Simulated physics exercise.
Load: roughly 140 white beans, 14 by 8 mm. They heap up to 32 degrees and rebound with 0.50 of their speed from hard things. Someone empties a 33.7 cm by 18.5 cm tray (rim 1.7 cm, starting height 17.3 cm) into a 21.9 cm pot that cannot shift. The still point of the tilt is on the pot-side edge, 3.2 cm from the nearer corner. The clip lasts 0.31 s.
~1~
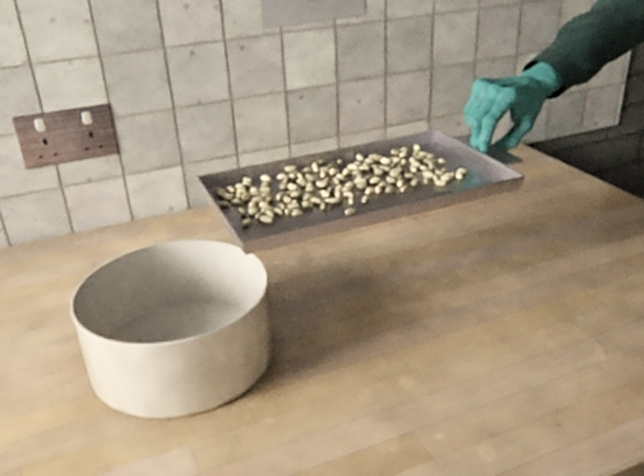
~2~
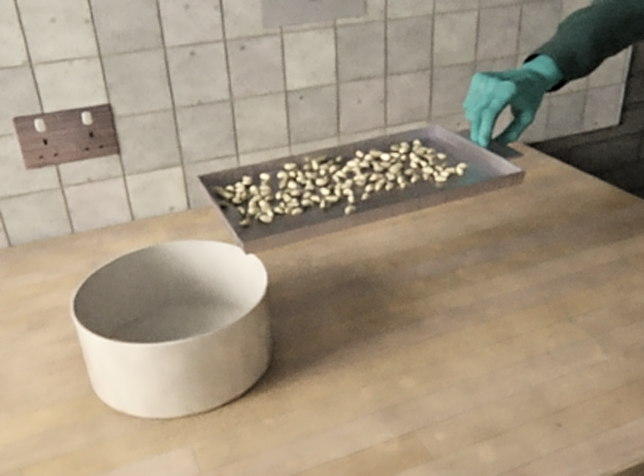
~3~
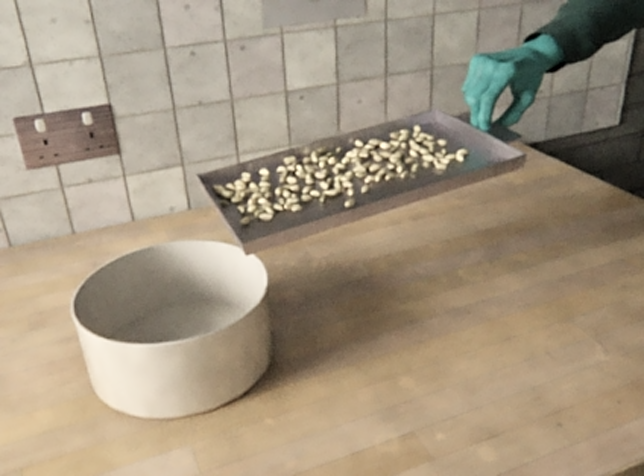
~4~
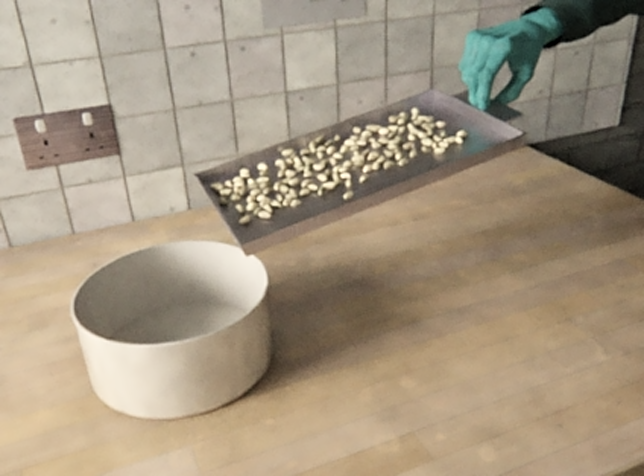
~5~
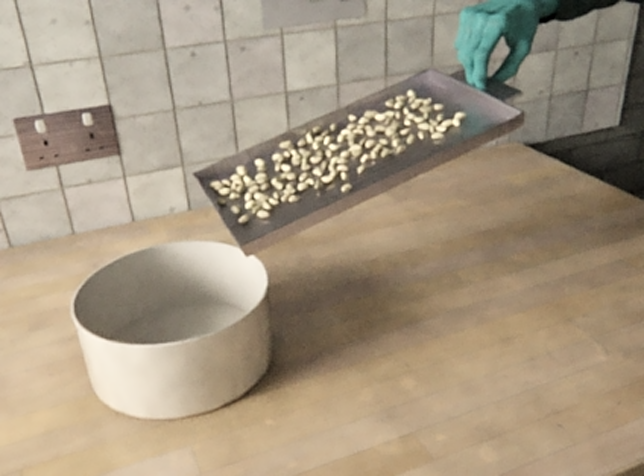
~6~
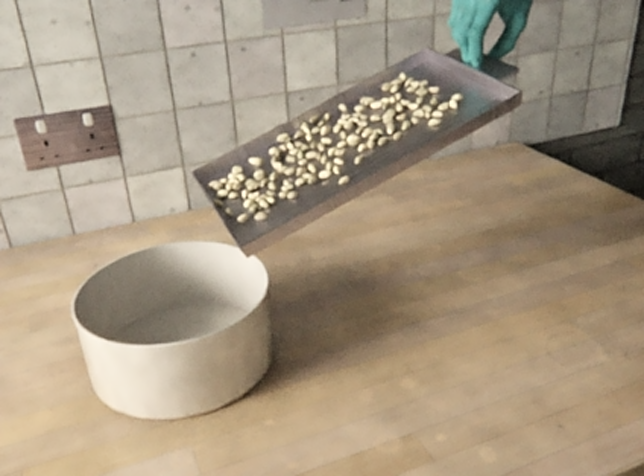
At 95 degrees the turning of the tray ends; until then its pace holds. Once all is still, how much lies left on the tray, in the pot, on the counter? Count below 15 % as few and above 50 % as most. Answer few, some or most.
Tray few, pot most, counter few.
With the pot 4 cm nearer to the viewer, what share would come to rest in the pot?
Then about 100 per cent.
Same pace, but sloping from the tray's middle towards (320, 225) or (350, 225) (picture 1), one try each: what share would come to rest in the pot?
About 15 and 0 per cent.
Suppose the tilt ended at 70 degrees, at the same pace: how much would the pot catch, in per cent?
It would be near 35 per cent.
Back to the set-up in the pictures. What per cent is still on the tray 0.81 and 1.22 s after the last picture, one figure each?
About 55, 10.
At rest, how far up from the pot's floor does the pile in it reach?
About 1.5 cm.
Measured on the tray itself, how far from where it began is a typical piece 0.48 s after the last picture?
Some 13 cm.
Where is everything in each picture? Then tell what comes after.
Tray tilt 0 degrees, front corners at (244, 240) and (522, 176); middle of the pieces at (338, 181); pot at (171, 285), in the first picture.
Tray tilt 1 degrees, front corners at (244, 241) and (523, 170); middle of the pieces at (338, 179), in the second picture.
Tray tilt 5 degrees, front corners at (243, 241) and (524, 154), lowest corner left front; middle of the pieces at (337, 171), in the third picture.
Tray tilt 10 degrees, front corners at (242, 243) and (524, 133), lowest corner left front; middle of the pieces at (335, 161), in the fourth picture.
Tray tilt 14 degrees, front corners at (241, 244) and (522, 112), lowest corner left front; middle of the pieces at (330, 153), in the fifth picture.
Tray tilt 19 degrees, front corners at (241, 246) and (519, 91), lowest corner left front; middle of the pieces at (327, 141); pot at (173, 287), in the sixth picture.
Then, 0.48 s after the last picture, tilt 55 degrees; the tray holds 100 %, the pot 0 %.
Then, 0.81 s after the last picture, tilt 80 degrees; the tray holds 55 %, the pot 35 %.
Then, 1.22 s after the last picture, tilt 95 degrees; the tray holds 10 %, the pot 75 %.
In the end, tray 0 %, pot 90 %, counter 10 %.
